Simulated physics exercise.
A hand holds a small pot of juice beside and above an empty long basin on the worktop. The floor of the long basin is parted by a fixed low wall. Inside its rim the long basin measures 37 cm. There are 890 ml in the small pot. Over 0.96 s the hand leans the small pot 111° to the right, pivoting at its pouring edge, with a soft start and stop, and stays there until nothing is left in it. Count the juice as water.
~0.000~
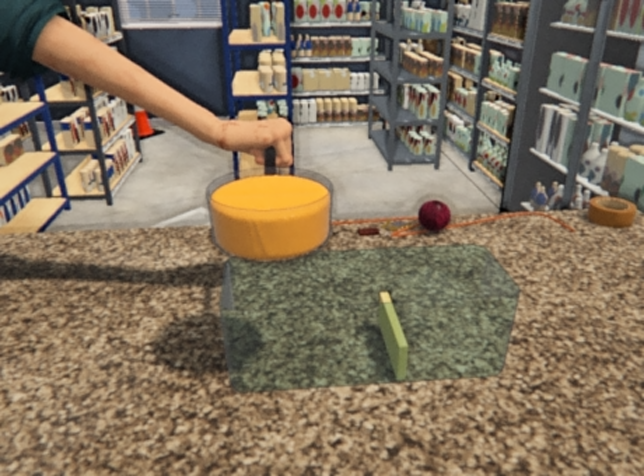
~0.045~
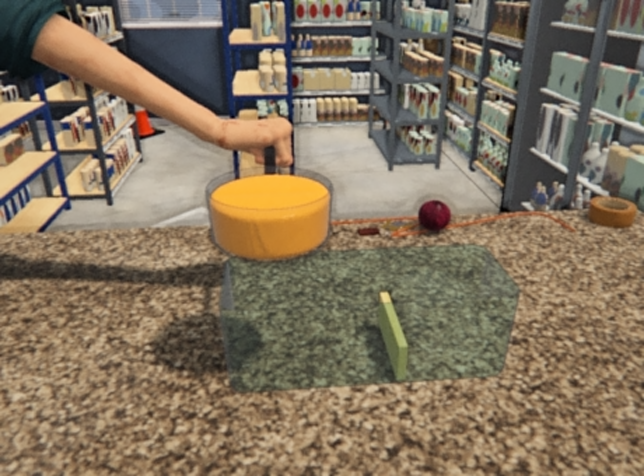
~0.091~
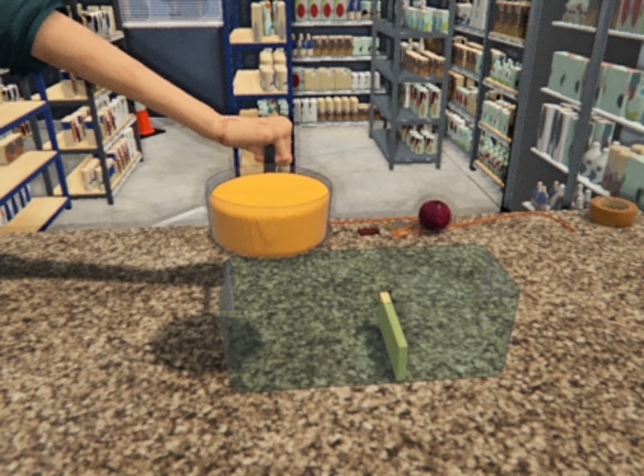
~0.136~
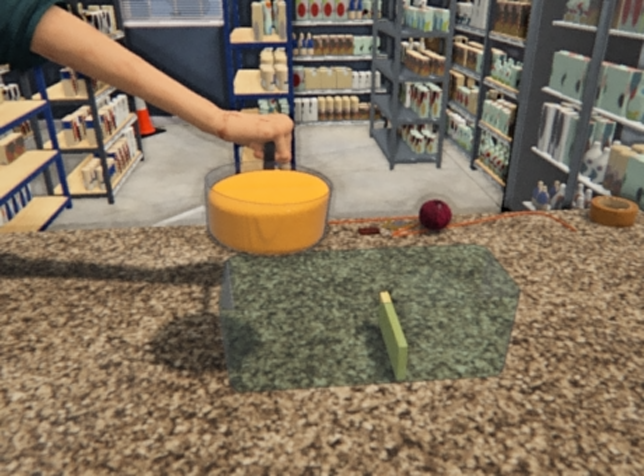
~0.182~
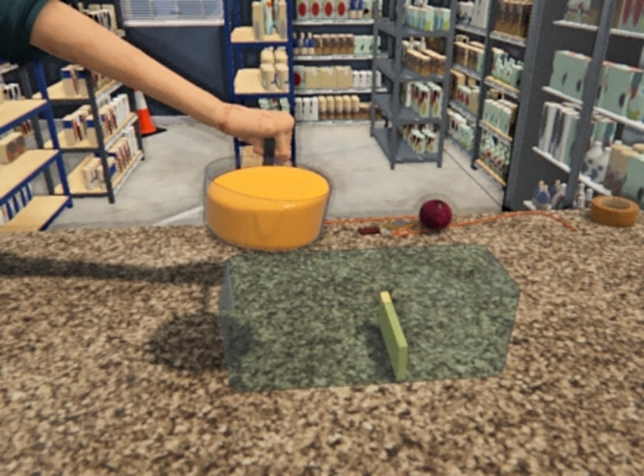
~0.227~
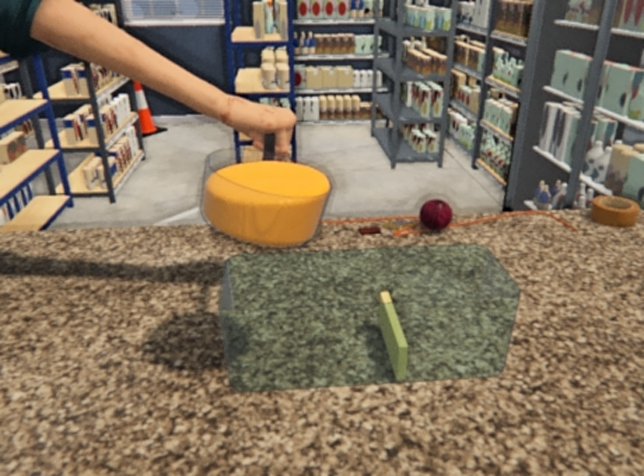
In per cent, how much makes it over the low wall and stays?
Roughly 80 per cent is past the wall.
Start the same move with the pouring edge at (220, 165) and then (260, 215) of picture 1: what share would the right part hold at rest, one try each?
In turn about 10 and 5 per cent.
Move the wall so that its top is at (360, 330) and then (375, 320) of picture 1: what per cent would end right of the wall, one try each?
In turn about 90 and 90 per cent.
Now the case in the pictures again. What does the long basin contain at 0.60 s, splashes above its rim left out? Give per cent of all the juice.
Near 12 in a hundred.
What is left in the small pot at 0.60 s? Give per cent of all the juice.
About 44 per cent.
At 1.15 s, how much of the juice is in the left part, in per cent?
Some 18 per cent.
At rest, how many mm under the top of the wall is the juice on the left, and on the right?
Left about 50 mm, right about 16 mm.
After 0.60 s the tilt is 76° and 45 per cent is still to pour, 6 is left of the wall and 5 right of it.
After 0.87 s the tilt is 108° and 4 per cent is still to pour, 9 is left of the wall and 75 right of it.
After 1.15 s the tilt is 111° and 0 per cent is still to pour, 17 is left of the wall and 81 right of it.
After 1.46 s the tilt is 111° and 0 per cent is still to pour, 18 is left of the wall and 80 right of it.
In the end 18 per cent lies left of the wall, 80 right of it and 1 outside.
